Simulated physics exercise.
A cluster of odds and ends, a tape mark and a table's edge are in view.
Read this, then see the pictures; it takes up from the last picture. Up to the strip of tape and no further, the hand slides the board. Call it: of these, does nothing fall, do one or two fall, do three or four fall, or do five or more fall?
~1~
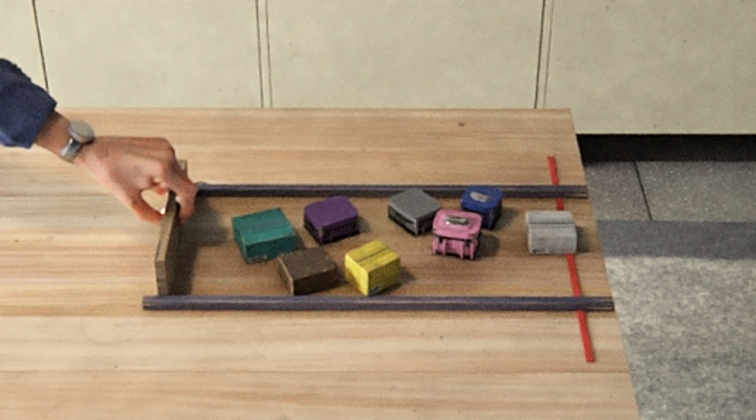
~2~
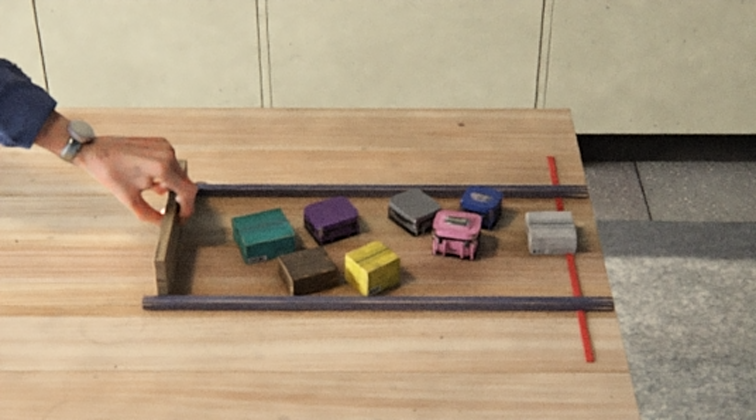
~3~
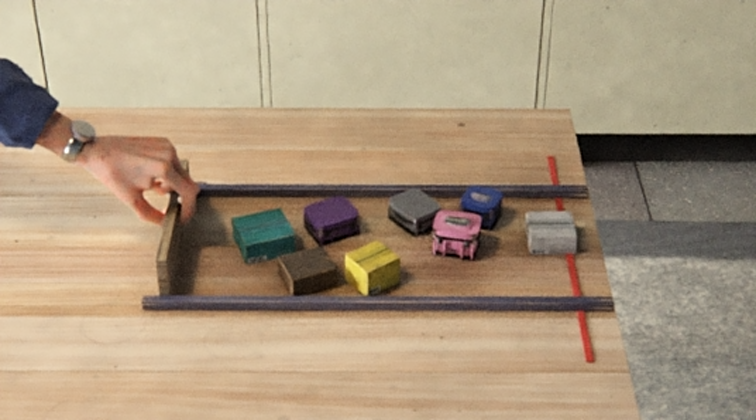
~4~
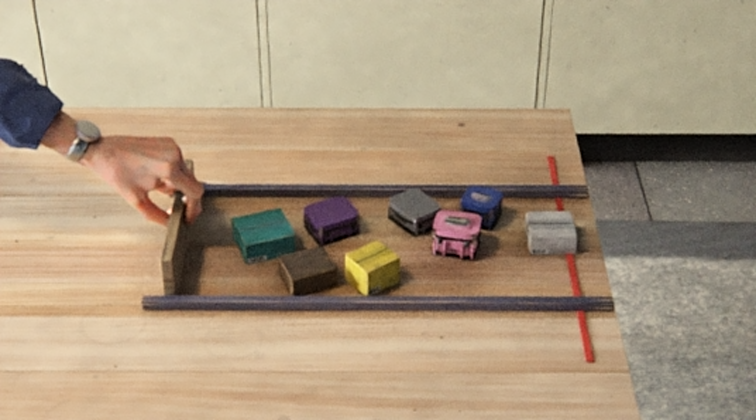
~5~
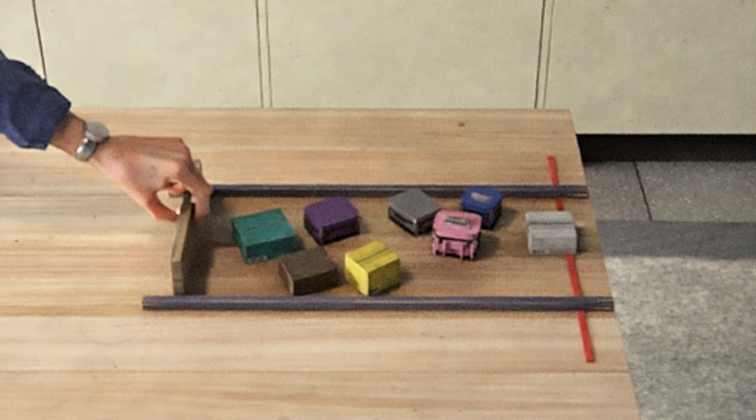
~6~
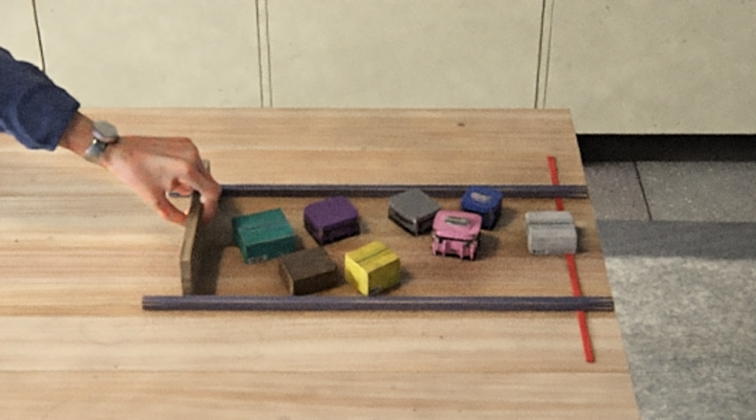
Five or more fall.
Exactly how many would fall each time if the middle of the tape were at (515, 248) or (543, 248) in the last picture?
That would be 2, then 4.
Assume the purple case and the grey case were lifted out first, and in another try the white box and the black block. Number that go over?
In order, the numbers are 3 and 3.
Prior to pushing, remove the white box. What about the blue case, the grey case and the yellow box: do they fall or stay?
The blue case tumbles off, the grey case goes over, the yellow box is lost.
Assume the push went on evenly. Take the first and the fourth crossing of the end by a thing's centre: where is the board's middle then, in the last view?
The first one at (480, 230), the next at (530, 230).
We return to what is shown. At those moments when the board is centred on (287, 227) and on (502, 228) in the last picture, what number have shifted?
At the first point the count is 3, at the second it's 8.
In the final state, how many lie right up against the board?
So the total is 3.
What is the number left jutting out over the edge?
The total comes out at 3.
Early on, none off yet; white box at rest near (551, 233); blue case at rest near (481, 208); pink case at rest near (457, 234).
Finally, the number that fall off is five or more; lost, yellow box, grey case, pink case, blue case and white box.
